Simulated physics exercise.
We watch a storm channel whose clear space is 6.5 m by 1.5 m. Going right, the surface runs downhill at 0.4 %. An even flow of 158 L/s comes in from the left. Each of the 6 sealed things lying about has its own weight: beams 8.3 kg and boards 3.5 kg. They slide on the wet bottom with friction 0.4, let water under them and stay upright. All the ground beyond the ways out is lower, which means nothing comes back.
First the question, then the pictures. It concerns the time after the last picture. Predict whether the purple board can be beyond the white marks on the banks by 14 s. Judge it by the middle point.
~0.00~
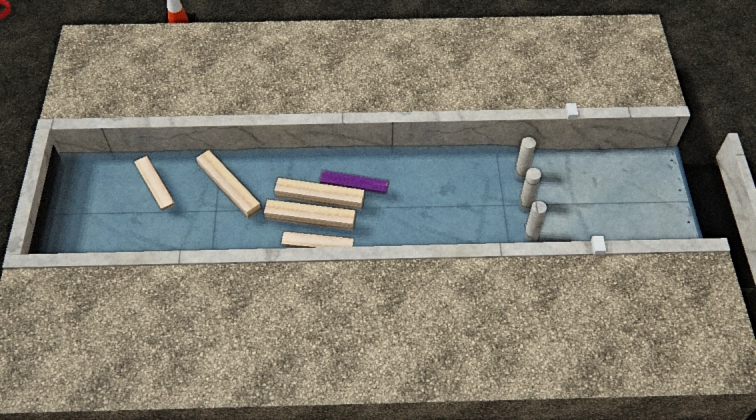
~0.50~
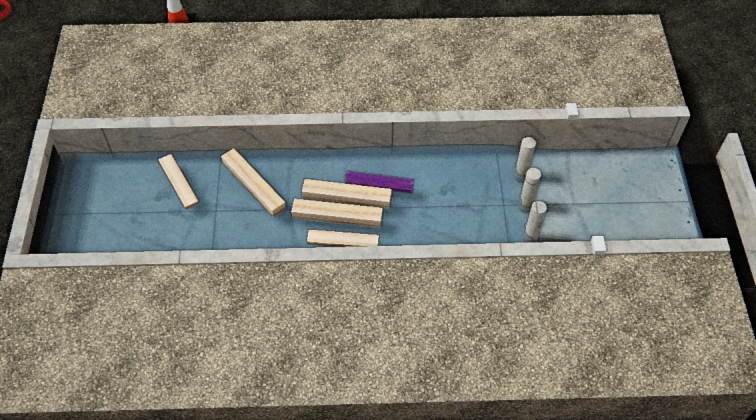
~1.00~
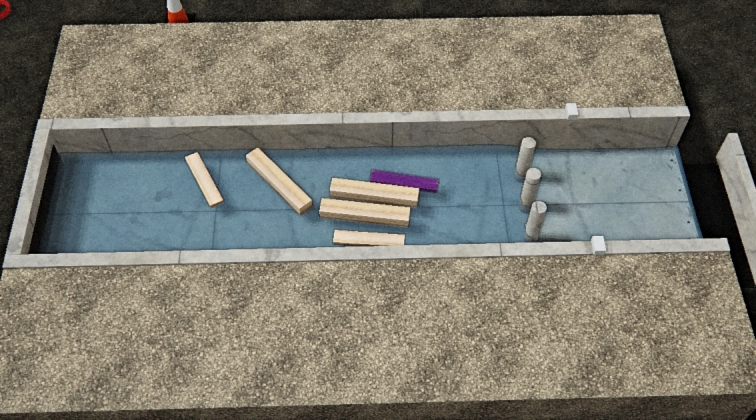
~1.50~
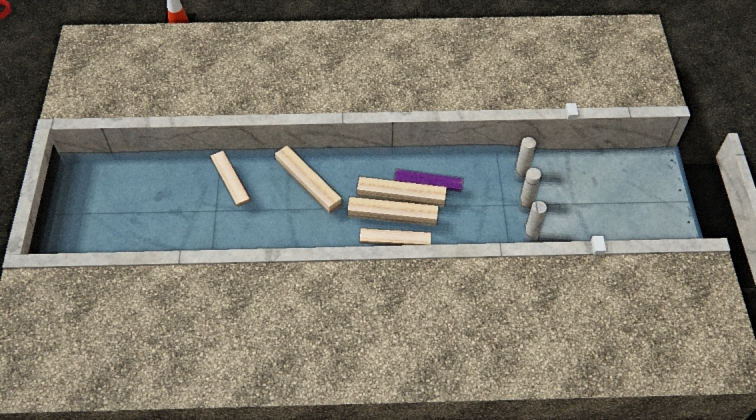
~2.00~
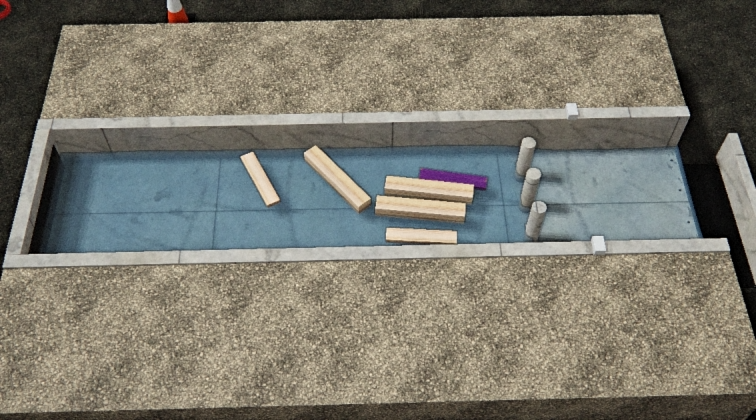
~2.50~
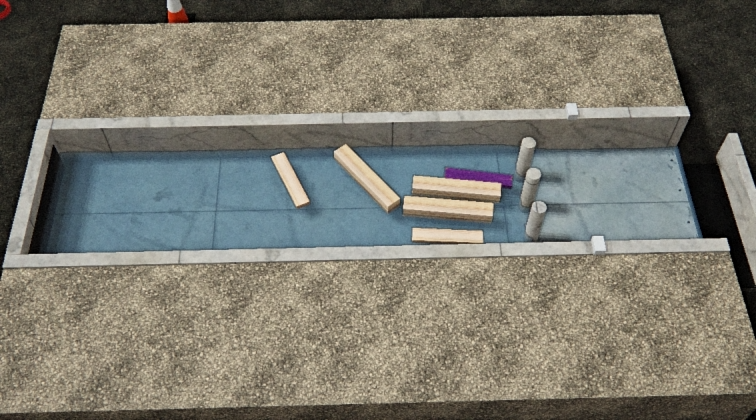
Succeeds.
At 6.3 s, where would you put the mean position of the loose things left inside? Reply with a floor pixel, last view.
Roughly at (538, 208).
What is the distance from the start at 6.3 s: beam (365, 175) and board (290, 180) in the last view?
First: 300 cm. Second: 350 cm.
After 3.5 s the purple board is near (576, 184), 2.3 m from its start, afloat; 1 of 6 are over the mark; 6 afloat.
After 6.3 s the purple board has gone out; 4 of 6 are over the mark; 3 afloat.
After 10.0 s the purple board has gone out; 5 of 6 are over the mark; 1 afloat.
After 14.0 s the purple board has gone out; 5 of 6 are over the mark; 1 afloat.
